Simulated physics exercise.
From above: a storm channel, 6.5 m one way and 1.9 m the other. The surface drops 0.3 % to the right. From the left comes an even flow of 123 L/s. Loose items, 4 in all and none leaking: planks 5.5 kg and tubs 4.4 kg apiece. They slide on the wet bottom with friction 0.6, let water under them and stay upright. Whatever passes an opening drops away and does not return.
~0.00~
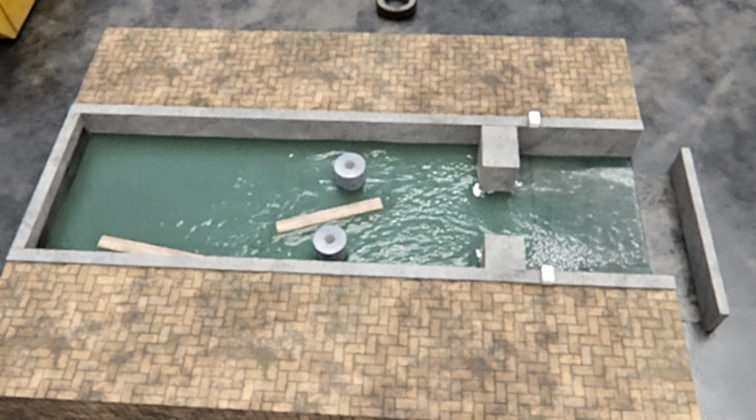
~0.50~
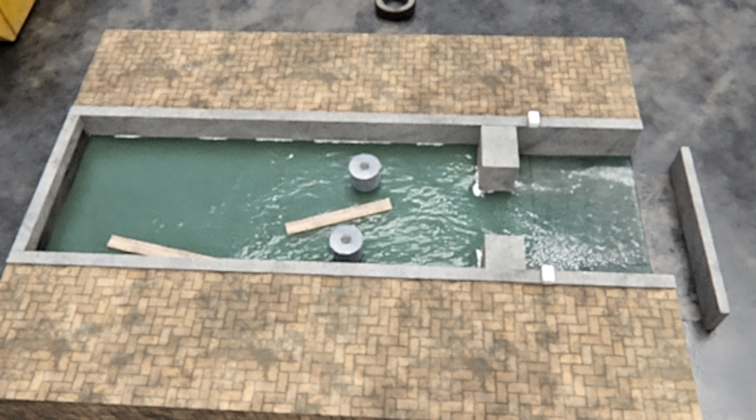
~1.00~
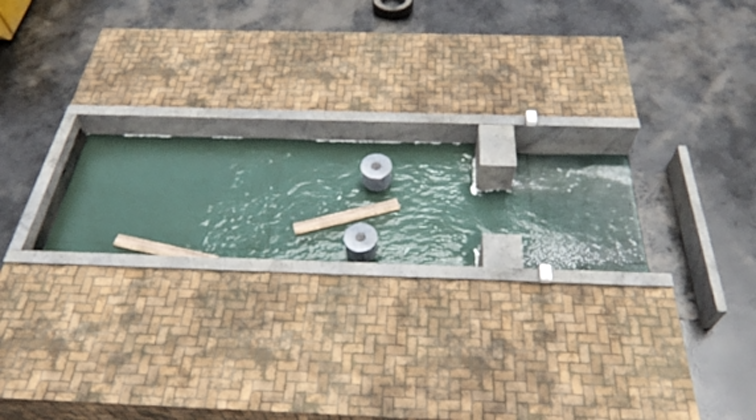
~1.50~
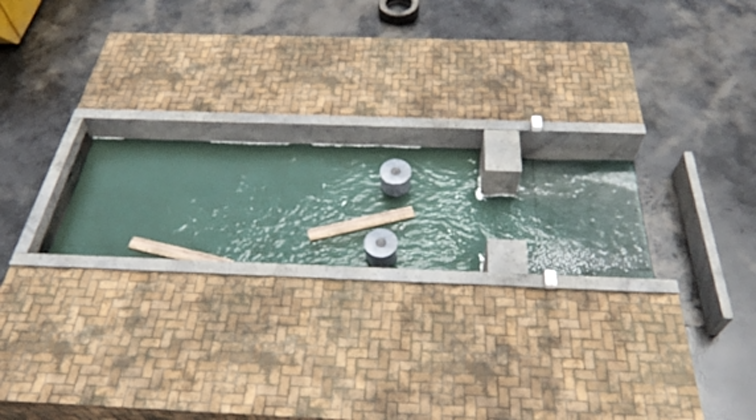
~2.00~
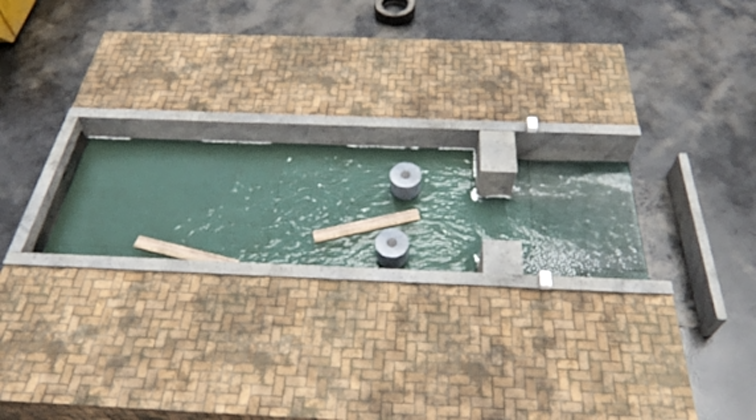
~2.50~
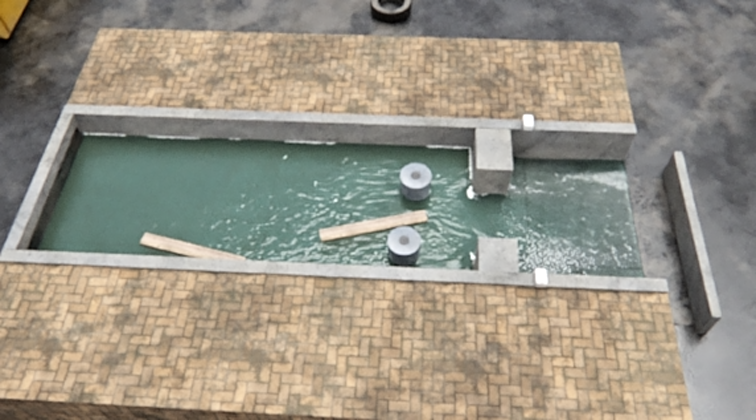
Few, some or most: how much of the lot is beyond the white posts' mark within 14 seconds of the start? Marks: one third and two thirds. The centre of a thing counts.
That comes to at least two thirds.
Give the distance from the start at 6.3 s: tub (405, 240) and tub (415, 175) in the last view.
In that order: Gone out, gone out.
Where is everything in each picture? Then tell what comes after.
The first picture shows a tub at (330, 239), afloat; a tub at (350, 165), afloat; 17 cm deep round most things; 0 of 4 have shifted.
The second picture shows a tub at (346, 240), afloat, 17 cm from its start; a tub at (365, 166) floats, 17 cm from its start; about 1860 L in view; 4 of 4 have shifted.
The third picture shows a tub at (361, 237) floats, 35 cm from its start; a tub at (376, 166) floats, 33 cm from its start; 19 cm deep round most things; 4 of 4 have shifted.
The fourth picture shows a tub at (381, 243), afloat, 52 cm from its start; a tub at (396, 172) floats, 50 cm from its start; 19 cm deep round most things; 4 of 4 have shifted.
The fifth picture shows a tub at (392, 243), afloat, 68 cm from its start; a tub at (406, 175) floats, 66 cm from its start; about 1870 L in view; 4 of 4 have shifted.
The sixth picture shows a tub at (404, 240), afloat, 85 cm from its start; a tub at (416, 176), afloat, 83 cm from its start; 19 cm deep round most things; 4 of 4 have shifted.
After 3.5 s 0 of 4 are over the mark; 4 afloat.
After 6.3 s 3 of 4 are over the mark; 1 afloat.
After 10.0 s 3 of 4 are over the mark; 1 afloat.
After 14.0 s 4 of 4 are over the mark; 0 afloat.
